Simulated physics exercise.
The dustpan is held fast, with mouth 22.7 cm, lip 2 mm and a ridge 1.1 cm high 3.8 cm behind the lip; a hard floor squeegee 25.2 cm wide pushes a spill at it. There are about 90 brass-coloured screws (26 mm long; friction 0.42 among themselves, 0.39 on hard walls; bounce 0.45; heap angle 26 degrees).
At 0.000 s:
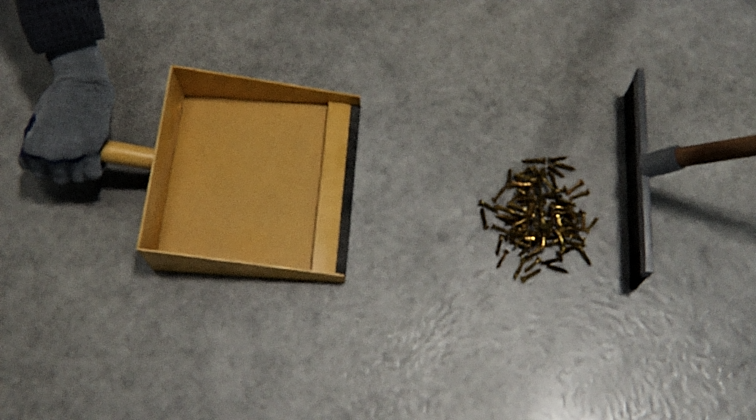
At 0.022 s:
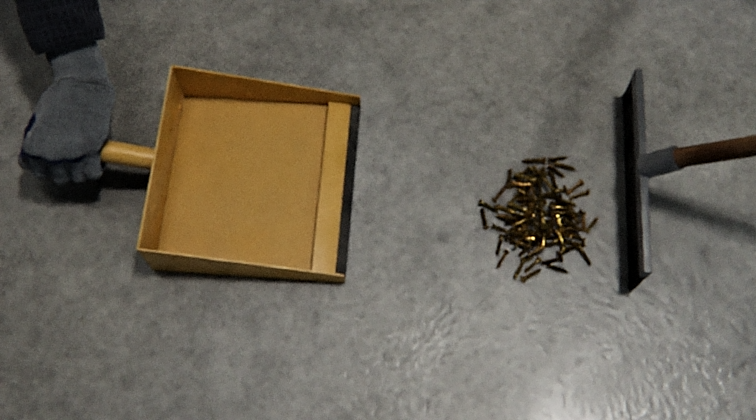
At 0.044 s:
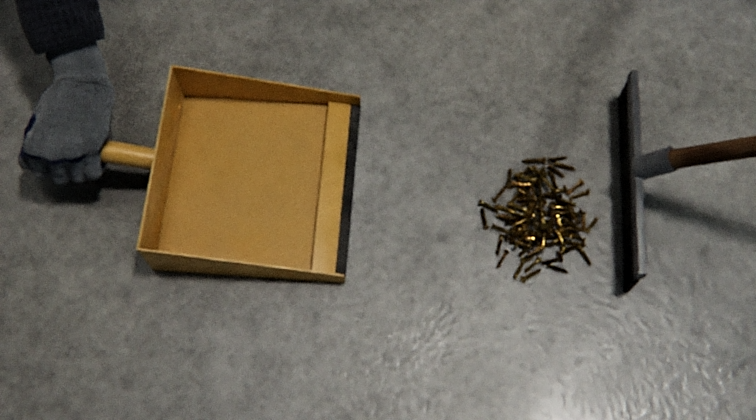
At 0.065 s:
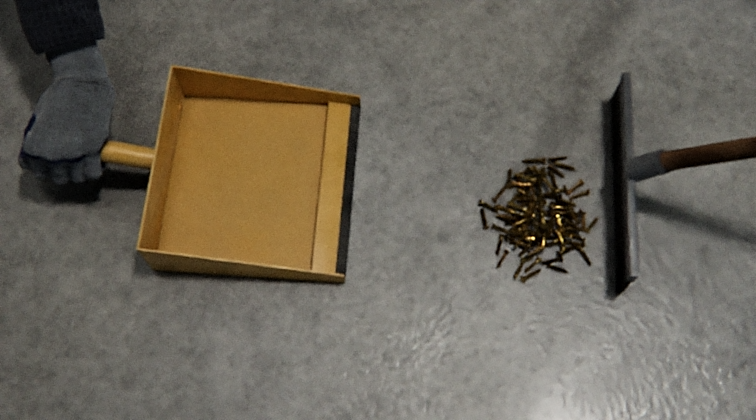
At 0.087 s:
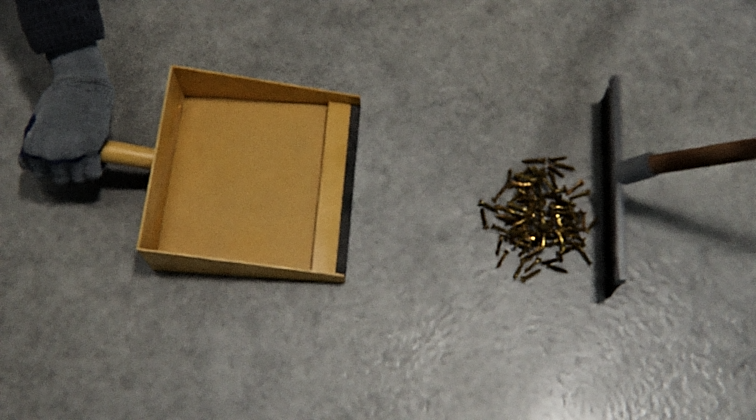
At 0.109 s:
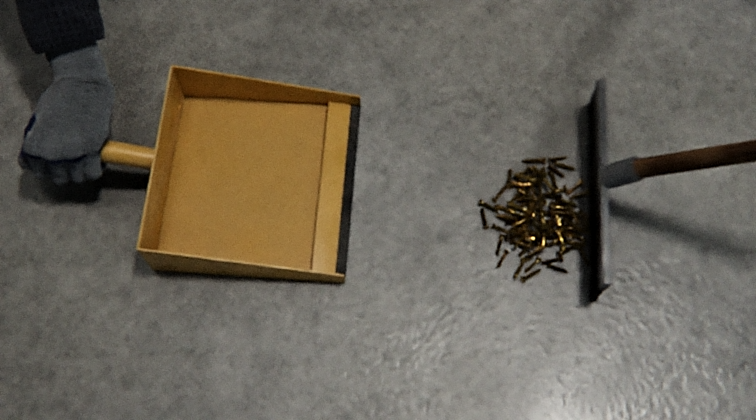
A gray-gloved hand with a dark sleeve, seen from above at the upper left, grips the wooden handle of a tan dustpan on a mottled gray floor. The pan's dark-edged mouth faces right, toward a loose heap of brass-coloured screws, with a dark squeegee blade on a brown handle beyond it. The blade slides a short way left and slightly downward, reaching the heap's right edge, while hand, pan and camera stay still.
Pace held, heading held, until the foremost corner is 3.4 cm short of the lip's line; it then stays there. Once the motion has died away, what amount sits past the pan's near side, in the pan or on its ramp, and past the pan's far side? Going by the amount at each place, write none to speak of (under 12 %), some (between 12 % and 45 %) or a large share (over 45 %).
Near side: Some, pan: Some, far side: None to speak of.
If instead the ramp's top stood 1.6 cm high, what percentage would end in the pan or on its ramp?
It would be roughly 15 percent.
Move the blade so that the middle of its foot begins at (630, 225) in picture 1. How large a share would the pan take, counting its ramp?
Around 15 %.
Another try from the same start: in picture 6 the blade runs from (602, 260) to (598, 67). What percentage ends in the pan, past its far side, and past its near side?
You'd see pan at 25, far at 5 and near at 5.
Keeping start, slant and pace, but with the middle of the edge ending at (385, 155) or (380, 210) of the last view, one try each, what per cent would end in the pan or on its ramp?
The two tries give roughly 30 and 30 %.
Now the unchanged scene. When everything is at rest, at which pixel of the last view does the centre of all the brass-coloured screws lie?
Estimated resting centre: Around (348, 247).
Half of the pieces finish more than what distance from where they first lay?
I'd put it near 22 cm.
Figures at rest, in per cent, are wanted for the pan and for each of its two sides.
Near side 25 %, pan 20 %, far side 0 %.
After 0.27 s, middle of the blade 16 cm from the lip; 0 % over the lip, far side 0 %, near side 5 %.
Then, at 0.39 s, middle of the blade 6 cm from the lip; 0 % over the lip, far side 0 %, near side 15 %.
Then, at 0.63 s, middle of the blade 4 cm from the lip; 25 % over the lip, far side 0 %, near side 25 %.
In the end, at 1.3 s, near side 25 %, pan 20 %, far side 0 %, in front of the lip or behind the blade 55 %.
